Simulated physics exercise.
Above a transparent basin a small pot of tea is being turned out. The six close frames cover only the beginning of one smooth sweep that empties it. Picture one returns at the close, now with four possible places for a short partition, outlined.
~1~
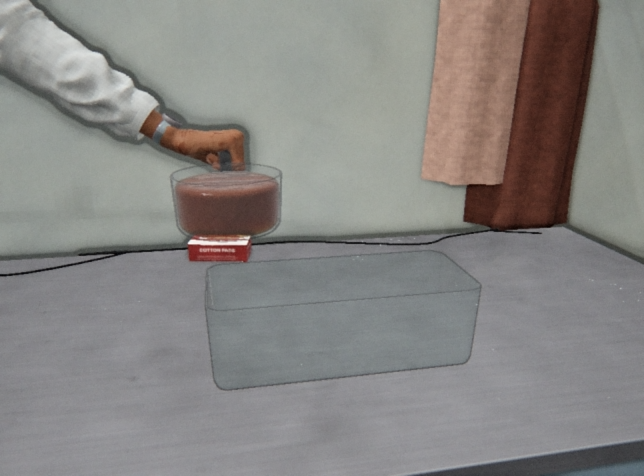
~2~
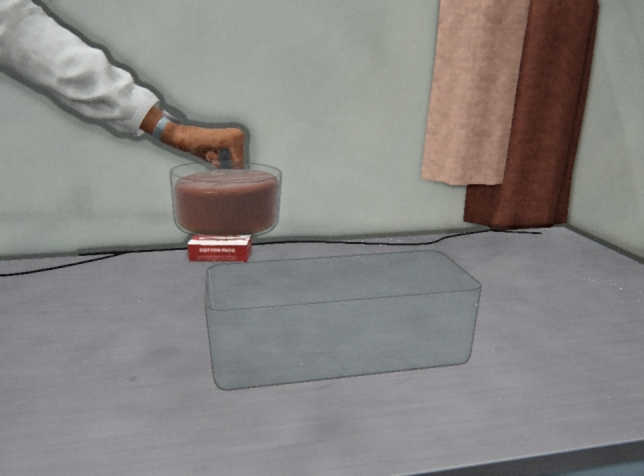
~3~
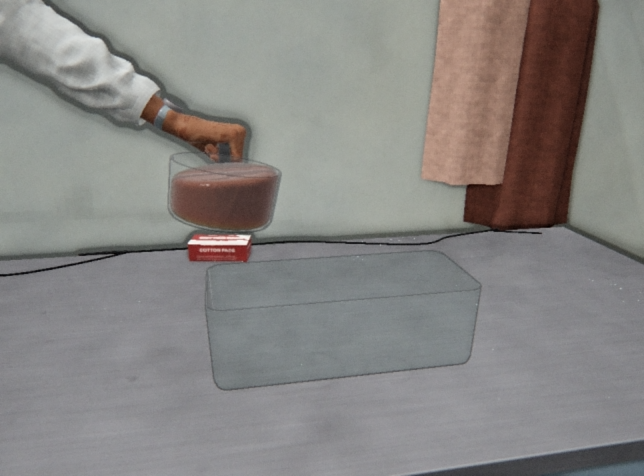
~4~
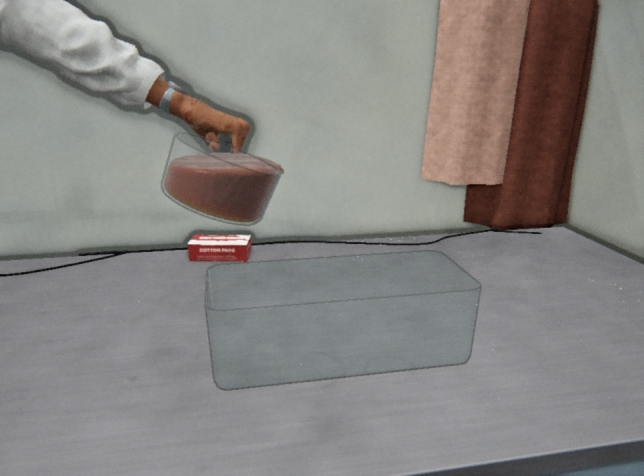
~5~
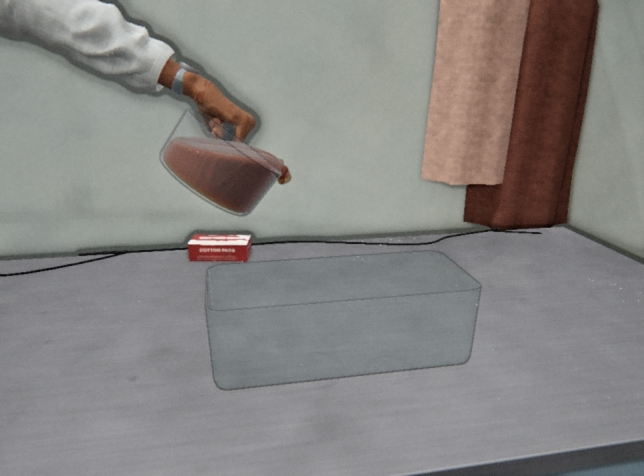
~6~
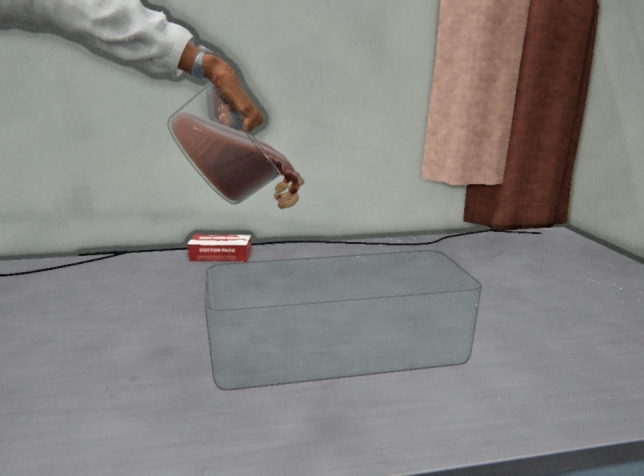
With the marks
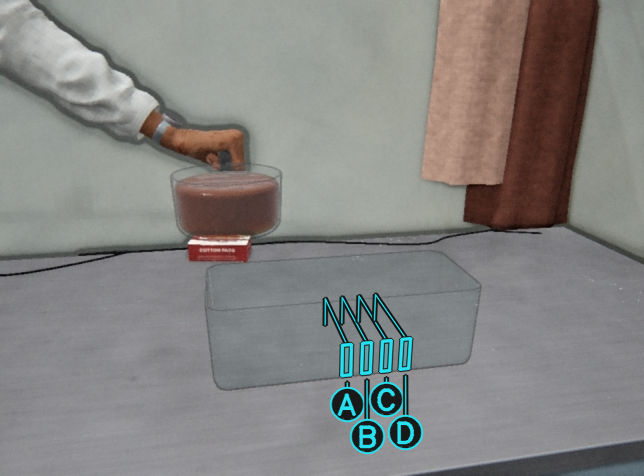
A clear container of reddish-brown tea, held from above by a hand, lifted slightly and tilted further and further to the right, until the tea slid over its lip above an empty see-through basin.
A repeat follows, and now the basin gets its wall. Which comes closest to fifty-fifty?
Choose C.
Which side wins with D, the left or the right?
The left side.
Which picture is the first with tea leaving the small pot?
In picture 4.
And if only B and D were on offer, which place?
Here it is place B.
On the marked copy, A at (347, 382); B at (366, 380); C at (386, 377); D at (405, 375).
With A, about 21 % ends left of the wall and 68 % right of it; 11 % is lost outside.
With B, about 30 % ends left of the wall and 60 % right of it; 9 % is lost outside.
With C, about 46 % ends left of the wall and 45 % right of it; 10 % is lost outside.
With D, about 78 % ends left of the wall and 14 % right of it; 9 % is lost outside.
